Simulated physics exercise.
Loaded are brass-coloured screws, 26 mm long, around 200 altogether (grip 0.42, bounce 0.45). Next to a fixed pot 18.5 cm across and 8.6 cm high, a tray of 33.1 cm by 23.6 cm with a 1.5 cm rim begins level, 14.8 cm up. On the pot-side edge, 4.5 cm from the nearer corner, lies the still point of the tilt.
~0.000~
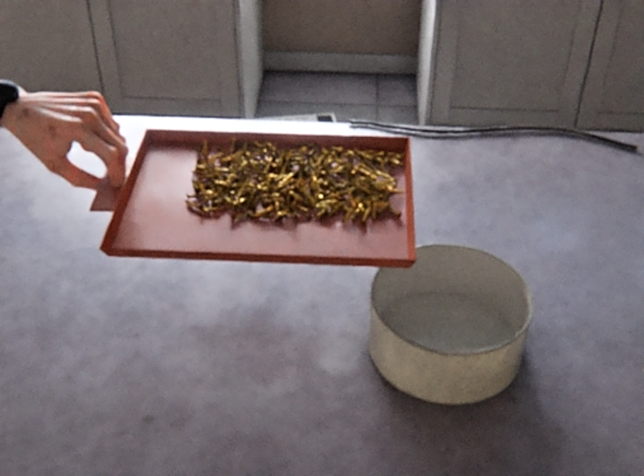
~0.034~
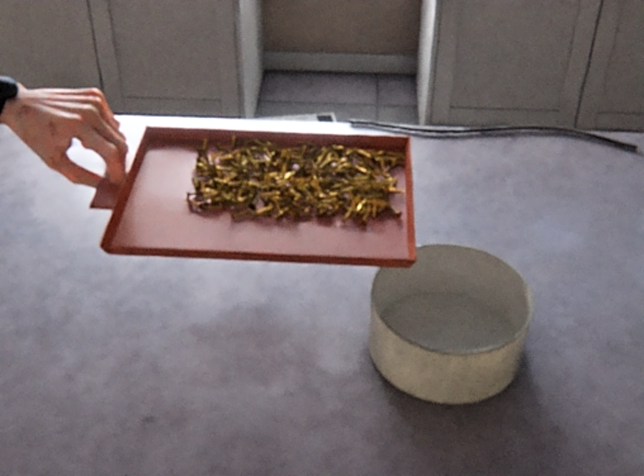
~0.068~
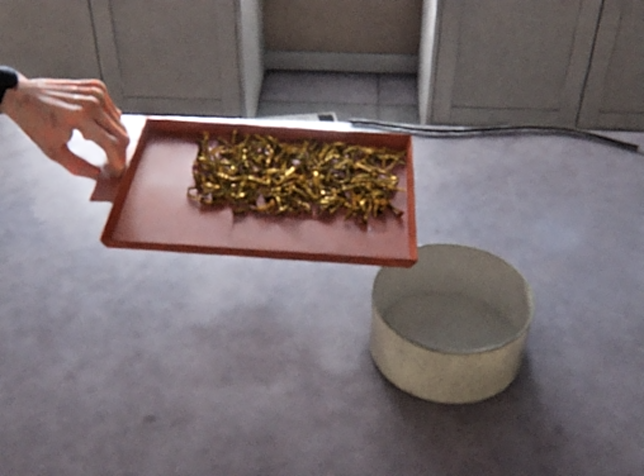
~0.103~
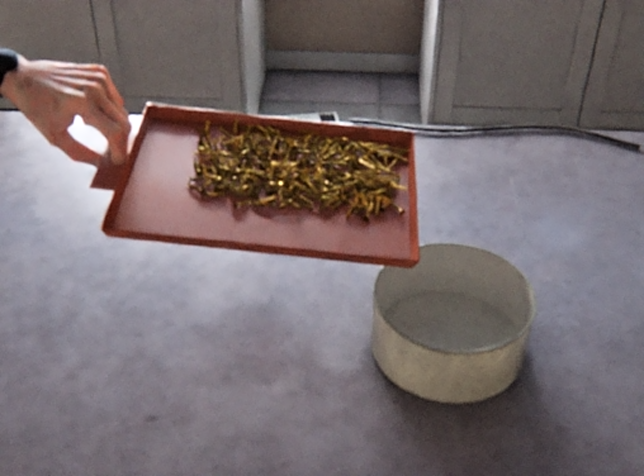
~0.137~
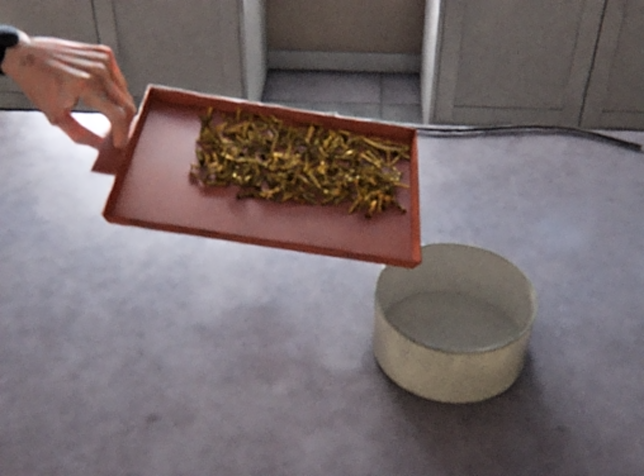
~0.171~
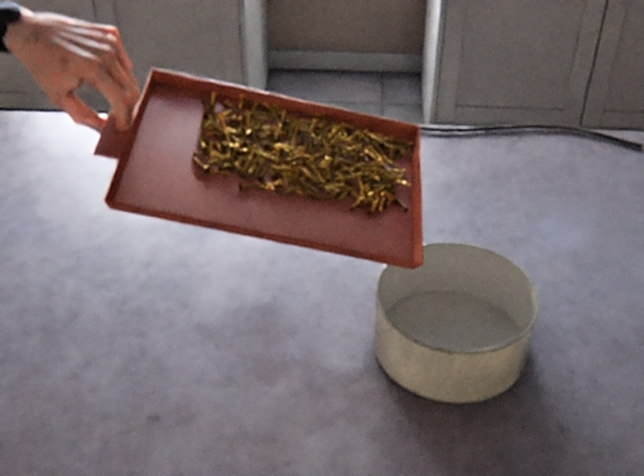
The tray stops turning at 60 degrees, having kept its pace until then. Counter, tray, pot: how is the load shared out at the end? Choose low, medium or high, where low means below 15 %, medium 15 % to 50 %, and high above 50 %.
Shares - counter: Low, tray: Low, pot: High.
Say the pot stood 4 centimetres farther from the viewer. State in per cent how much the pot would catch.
Then roughly 75 percent would land in it.
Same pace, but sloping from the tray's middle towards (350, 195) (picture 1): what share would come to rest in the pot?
The share would be about 20 percent.
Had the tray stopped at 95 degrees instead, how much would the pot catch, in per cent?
I'd say close to 90 percent.
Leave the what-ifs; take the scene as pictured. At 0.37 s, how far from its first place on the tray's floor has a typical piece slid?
1 cm.
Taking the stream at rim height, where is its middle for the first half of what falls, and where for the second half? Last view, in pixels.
Roughly (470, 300) to start, and after that (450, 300).
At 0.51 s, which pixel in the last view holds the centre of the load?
Look near (389, 149) in the last picture.
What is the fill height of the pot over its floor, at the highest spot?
It gets to about 2.5 cm.
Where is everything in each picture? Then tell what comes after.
The first frame shows tray tilt 0 degrees, front corners at (106, 245) and (410, 257); middle of the pieces at (295, 182); pot at (452, 294).
The second frame shows tray tilt 1 degrees, front corners at (106, 243) and (410, 257); middle of the pieces at (295, 180).
The third frame shows tray tilt 2 degrees, front corners at (106, 237) and (412, 257); middle of the pieces at (296, 177).
The fourth frame shows tray tilt 5 degrees, front corners at (107, 226) and (414, 257), lowest corner right front; middle of the pieces at (298, 171).
The fifth frame shows tray tilt 9 degrees, front corners at (108, 212) and (416, 258), lowest corner right front; middle of the pieces at (301, 163).
The sixth frame shows tray tilt 13 degrees, front corners at (111, 198) and (417, 259), lowest corner right front; middle of the pieces at (304, 156); pot at (457, 293). Its pace works out near 120 degrees a second.
After 0.37 s, tilt 37 degrees; the tray holds 100 %, the pot 0 %.
After 0.51 s, tilt 54 degrees; the tray holds 100 %, the pot 0 %.
Then, at 0.77 s, tilt 60 degrees; the tray holds 25 %, the pot 45 %.
In the end, at 1.9 s, counter 10 %, tray 5 %, pot 85 %.
